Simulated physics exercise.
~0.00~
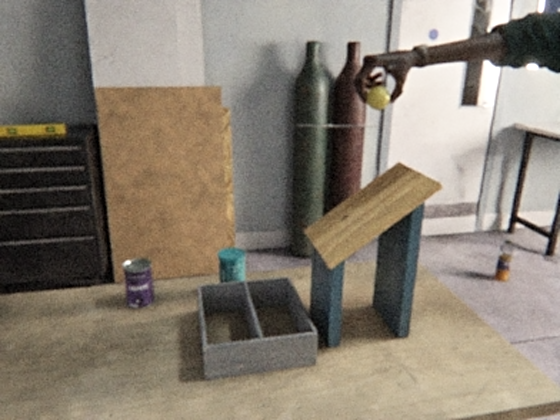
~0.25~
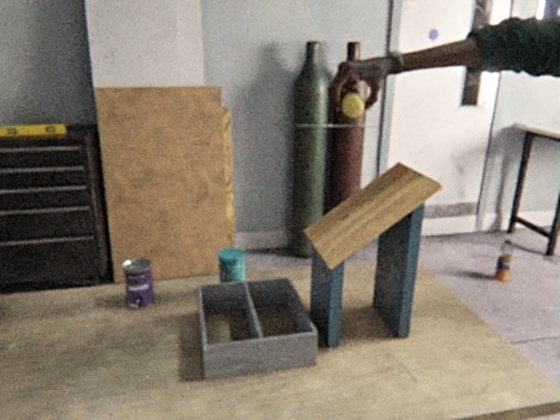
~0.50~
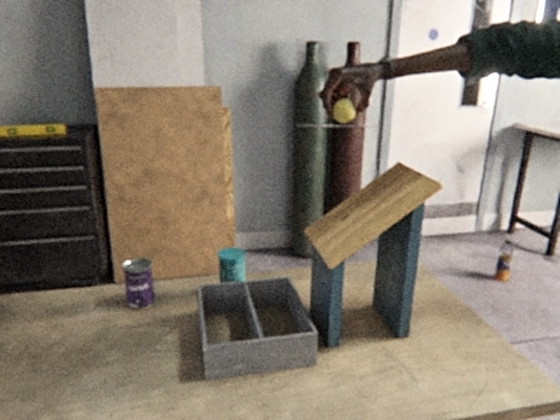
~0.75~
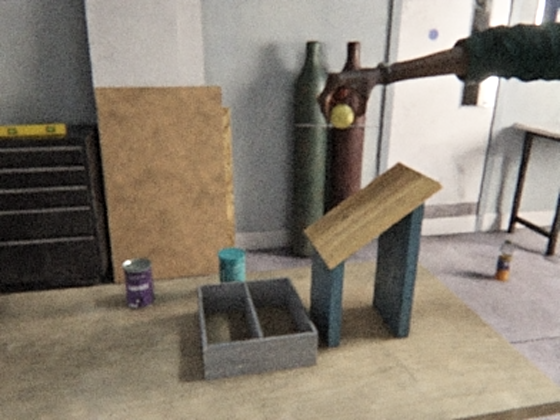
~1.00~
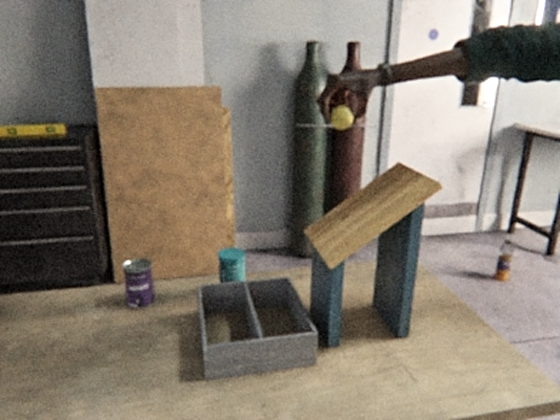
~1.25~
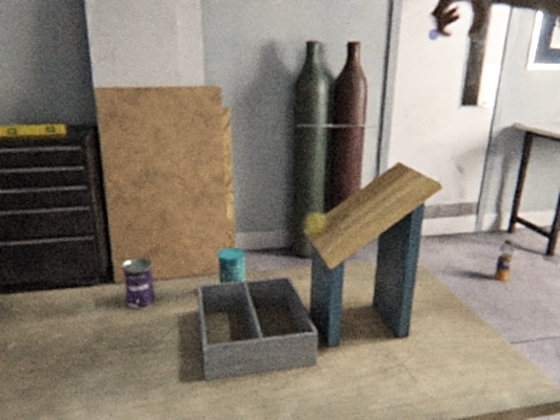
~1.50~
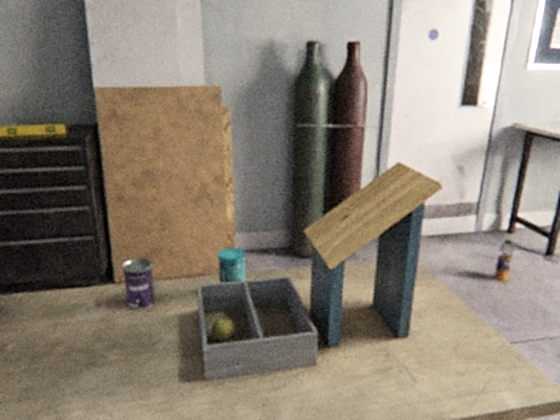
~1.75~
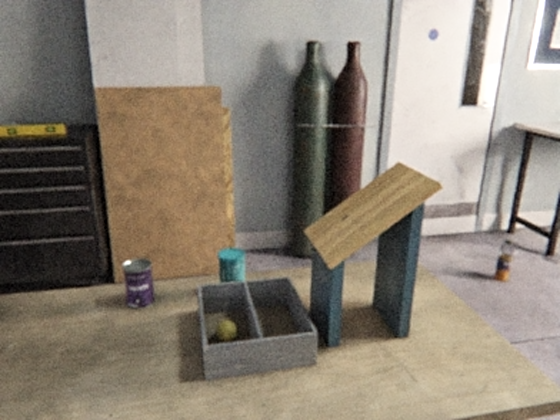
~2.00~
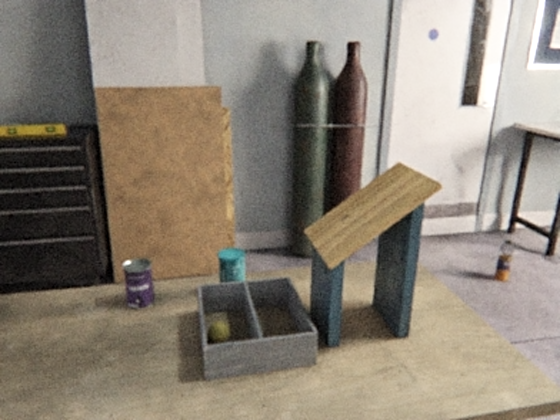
In a workshop, a hand drops a yellow lemon that lands in the tray's farther bay.
